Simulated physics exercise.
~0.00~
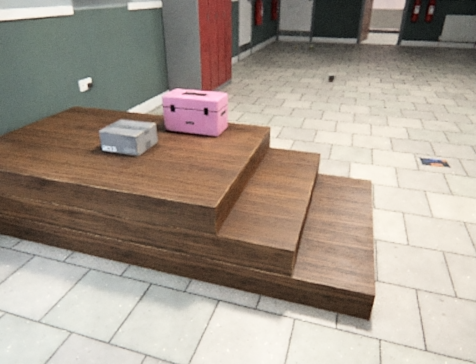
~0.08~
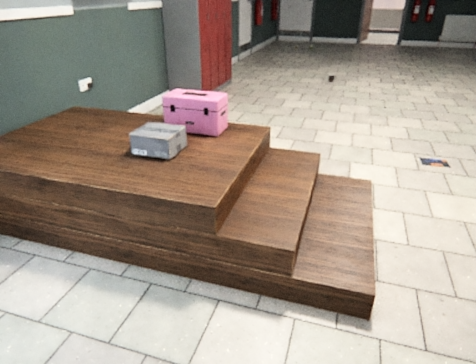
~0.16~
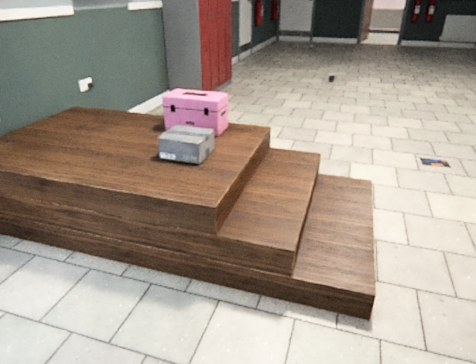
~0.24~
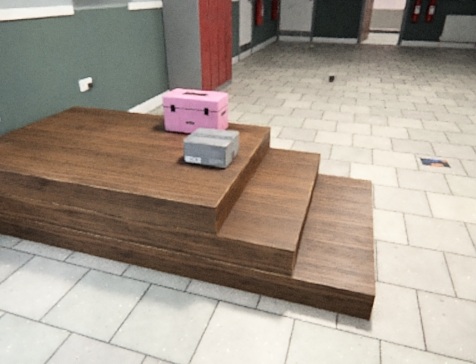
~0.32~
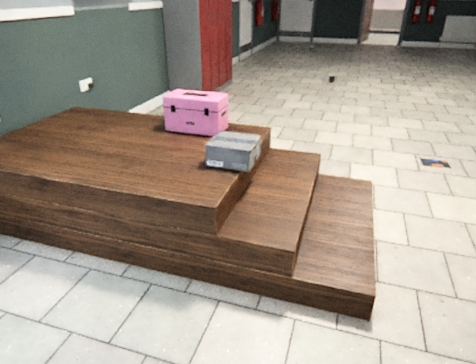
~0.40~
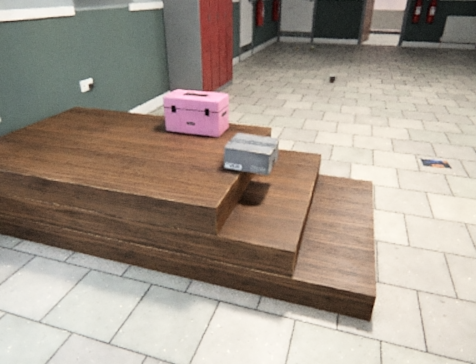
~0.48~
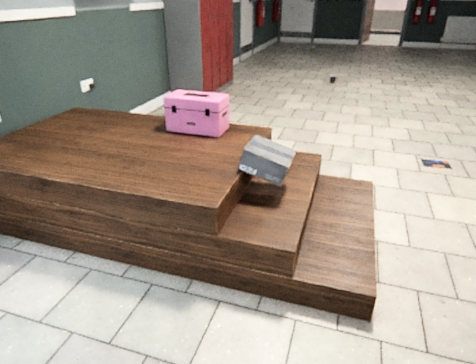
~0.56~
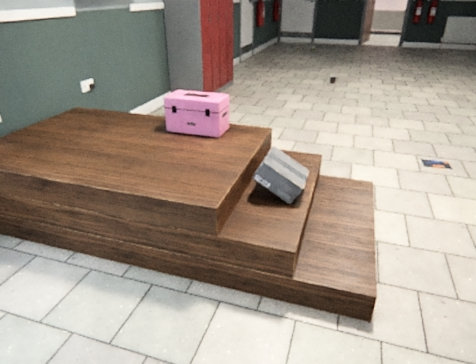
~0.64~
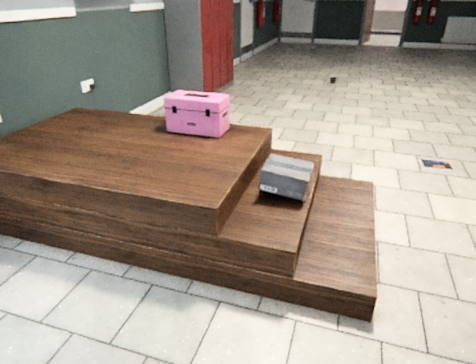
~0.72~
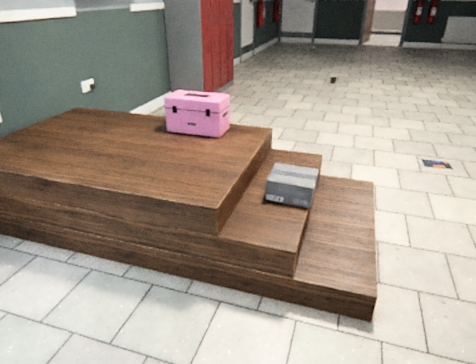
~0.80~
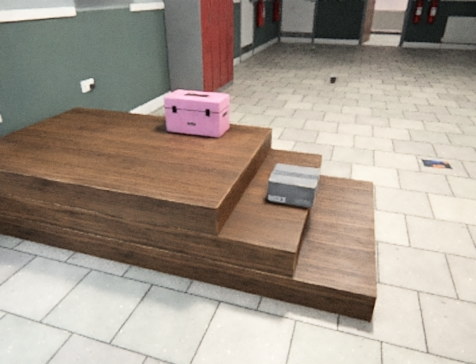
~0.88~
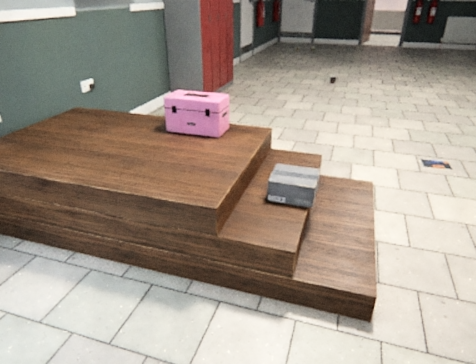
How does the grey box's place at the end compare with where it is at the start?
At the start the grey box sits up on the landing, to the left of the pink toolbox. At the end it rests lower down on a step, to the right of the toolbox.
A landing holds a pink toolbox as a grey box slides right, tipping onto a step.
